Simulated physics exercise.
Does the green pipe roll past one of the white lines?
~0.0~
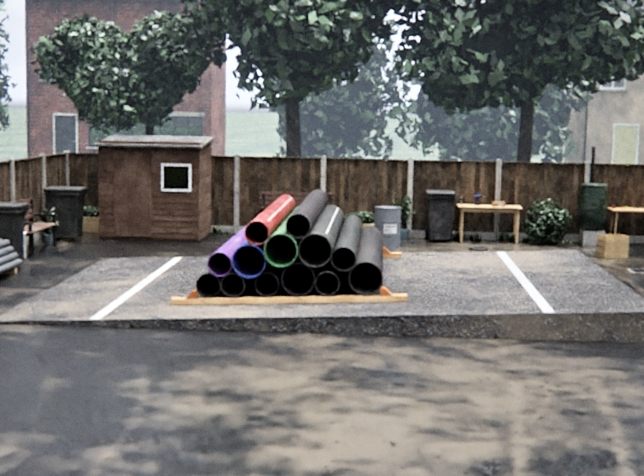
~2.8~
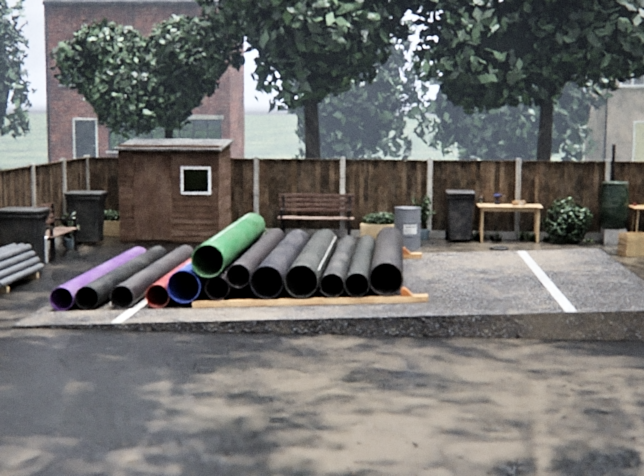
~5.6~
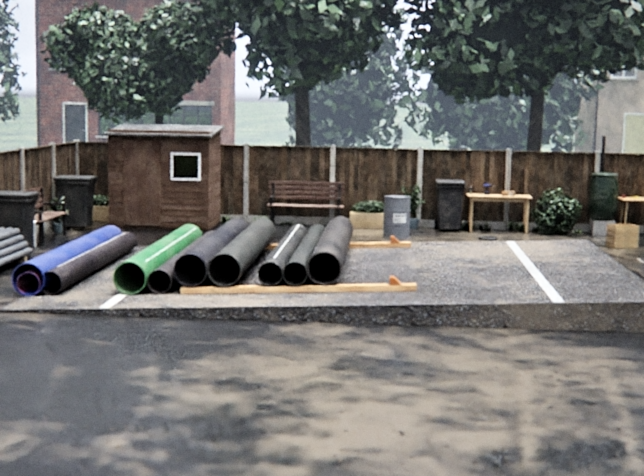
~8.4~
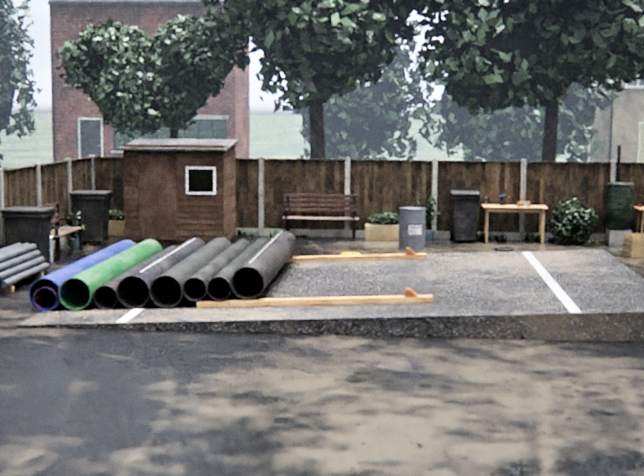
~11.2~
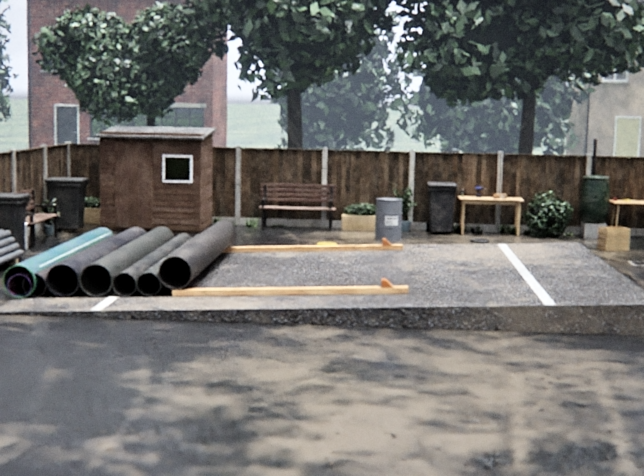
Yes, the green pipe rolls left off the bearers and passes the white line on the left.
